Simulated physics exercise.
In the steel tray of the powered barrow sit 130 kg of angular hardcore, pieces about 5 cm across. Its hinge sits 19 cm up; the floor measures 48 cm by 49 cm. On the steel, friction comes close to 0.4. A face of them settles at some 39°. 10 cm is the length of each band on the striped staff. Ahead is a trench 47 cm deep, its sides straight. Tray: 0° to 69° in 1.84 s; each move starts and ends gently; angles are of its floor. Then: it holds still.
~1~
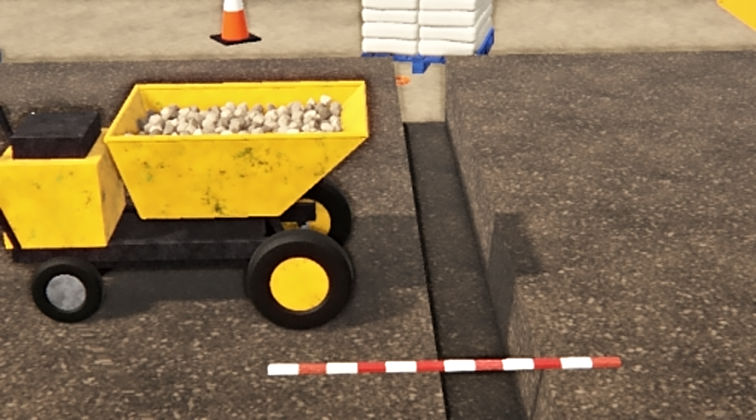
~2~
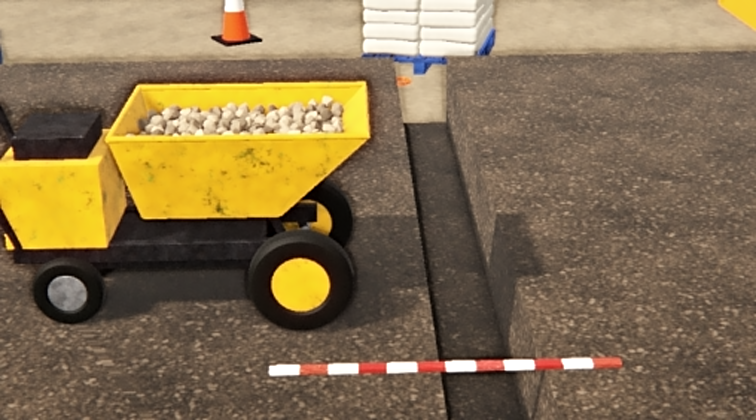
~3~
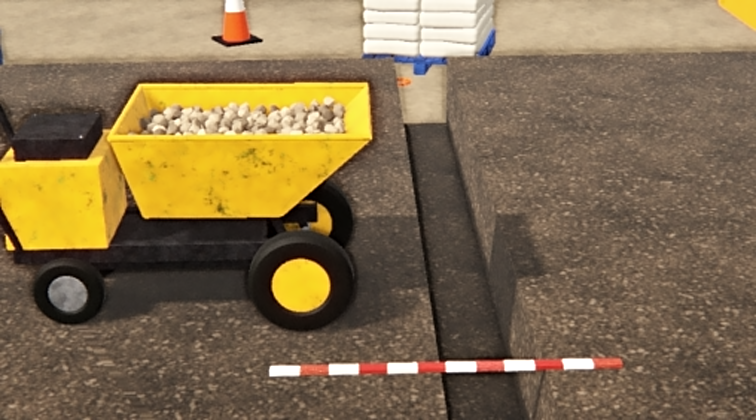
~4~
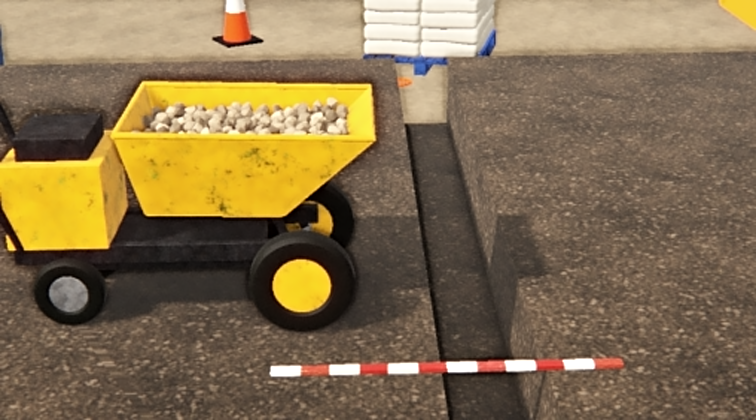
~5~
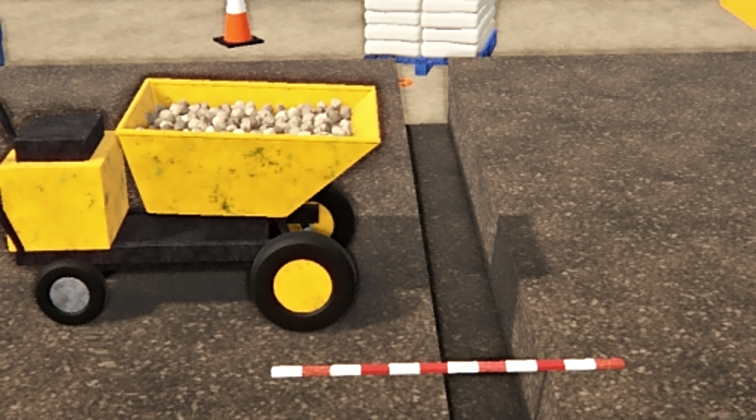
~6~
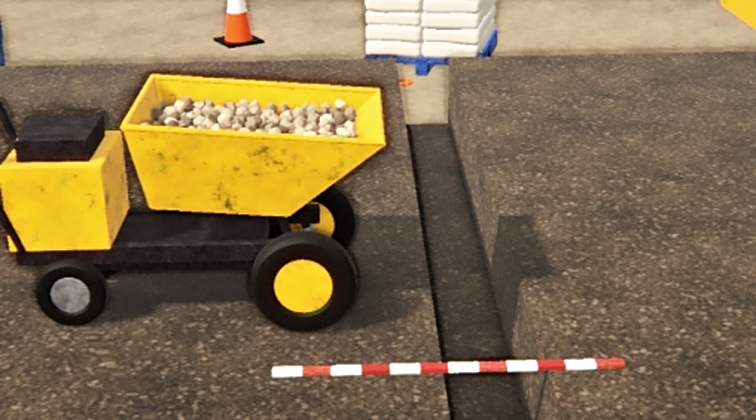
In this clip, a yellow powered barrow loaded with pale stones stands left of a narrow trench, near a red-and-white striped pole, and its tray gradually tilts slightly toward the right while the wheels stay in place.
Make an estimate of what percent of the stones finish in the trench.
About 86 percent.
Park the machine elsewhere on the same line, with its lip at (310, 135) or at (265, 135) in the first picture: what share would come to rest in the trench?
100 and 55 %.
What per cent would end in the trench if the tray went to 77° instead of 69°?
I'd guess some 90 in a hundred.
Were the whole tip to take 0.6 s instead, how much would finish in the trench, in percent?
In that case, around 60%.
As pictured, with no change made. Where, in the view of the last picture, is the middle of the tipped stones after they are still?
Their centre sits close to (492, 372).
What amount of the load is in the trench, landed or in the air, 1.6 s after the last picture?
Roughly 30 percent of the load.
Then, 1.1 s after the last picture the floor is at 58°, 100 % in the tray; the foremost stones are at (467, 232).
Then, 1.6 s after the last picture the floor is at 69°, 65 % in the tray, 29 % in the trench, 5 % past the trench; the foremost stones are at (572, 284).
Then, 2.0 s after the last picture the floor is at 69°, 31 % in the tray, 56 % in the trench, 13 % past the trench; the foremost stones are at (644, 304).
Then, 3.9 s after the last picture the floor is at 69°, 0 % in the tray, 86 % in the trench, 14 % past the trench; the foremost stones are at (656, 307).
